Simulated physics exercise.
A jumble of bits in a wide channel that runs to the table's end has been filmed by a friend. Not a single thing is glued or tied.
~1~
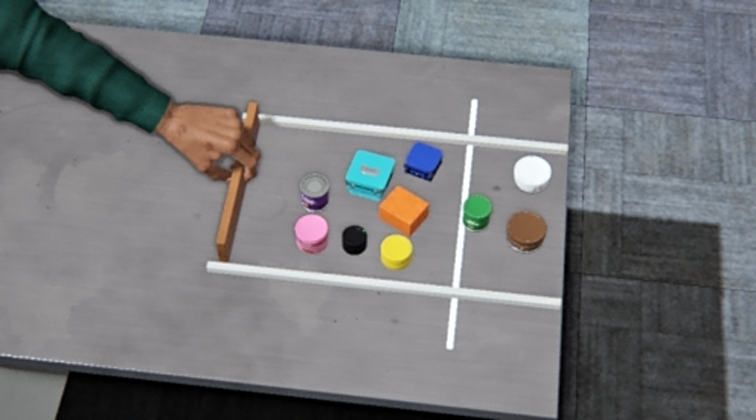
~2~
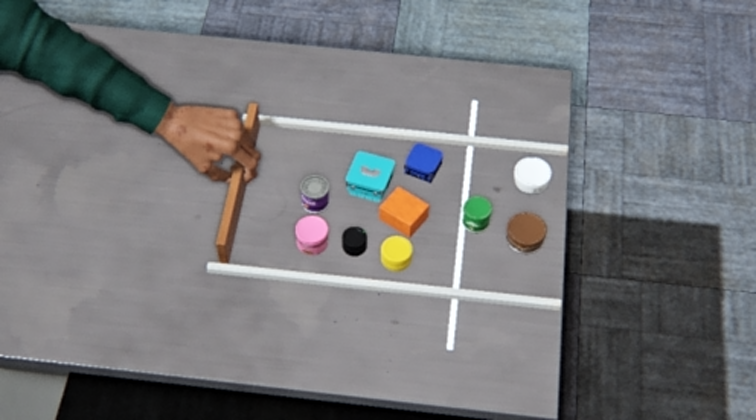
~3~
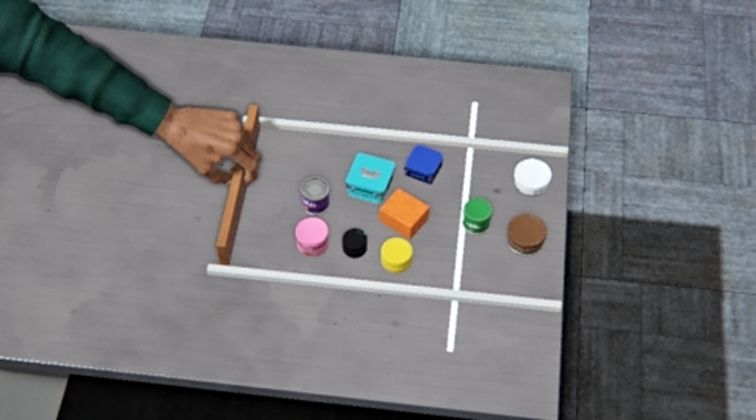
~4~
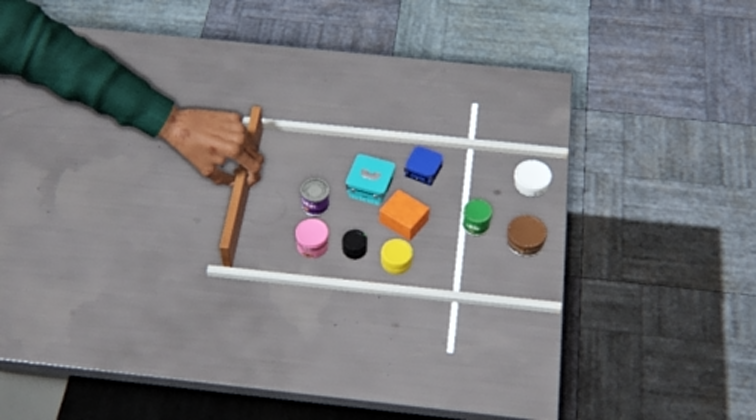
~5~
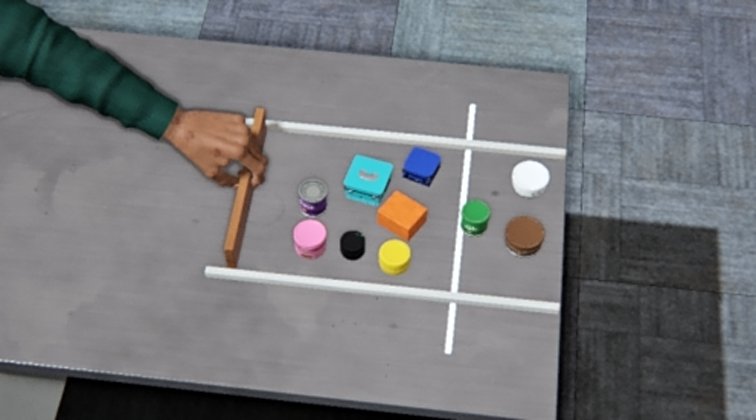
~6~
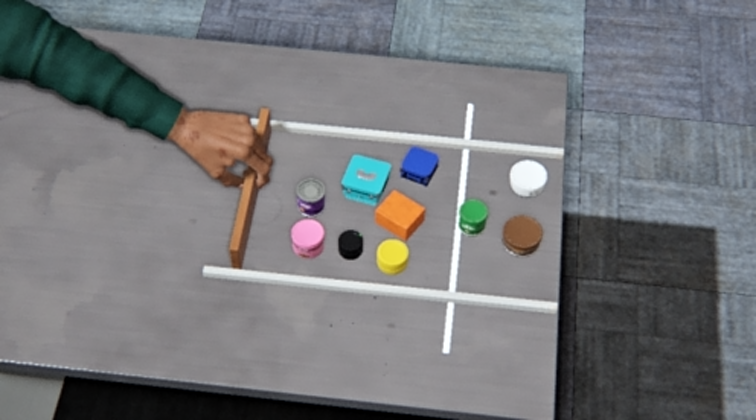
Hand in a green sleeve nudging a wooden board slightly right toward colourful tubs and blocks, which stay almost still between white strips.
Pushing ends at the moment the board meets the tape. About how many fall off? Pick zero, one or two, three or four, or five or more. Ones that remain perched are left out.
Zero fall off.
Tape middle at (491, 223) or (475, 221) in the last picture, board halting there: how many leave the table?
Counts per try: 1 and 0.
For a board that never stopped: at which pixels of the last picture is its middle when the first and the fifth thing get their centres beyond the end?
At (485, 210) for the first, at (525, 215) for the fifth.
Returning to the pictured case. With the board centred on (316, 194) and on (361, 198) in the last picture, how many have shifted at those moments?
3, then 7.
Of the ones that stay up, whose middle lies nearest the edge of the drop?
Foremost one: Brown pot.
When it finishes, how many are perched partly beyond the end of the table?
Result: 1.
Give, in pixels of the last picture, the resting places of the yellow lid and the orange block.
(468, 280), and the other (505, 227).
Soon after, none off yet; white tin at rest near (528, 179); brown pot at rest near (522, 237); green pot at rest near (473, 218).
After that, none off yet; white tin at rest near (528, 179); brown pot moving near (530, 239); green pot displaced about its own width near (502, 220).
In the end, the number that fall off is zero.
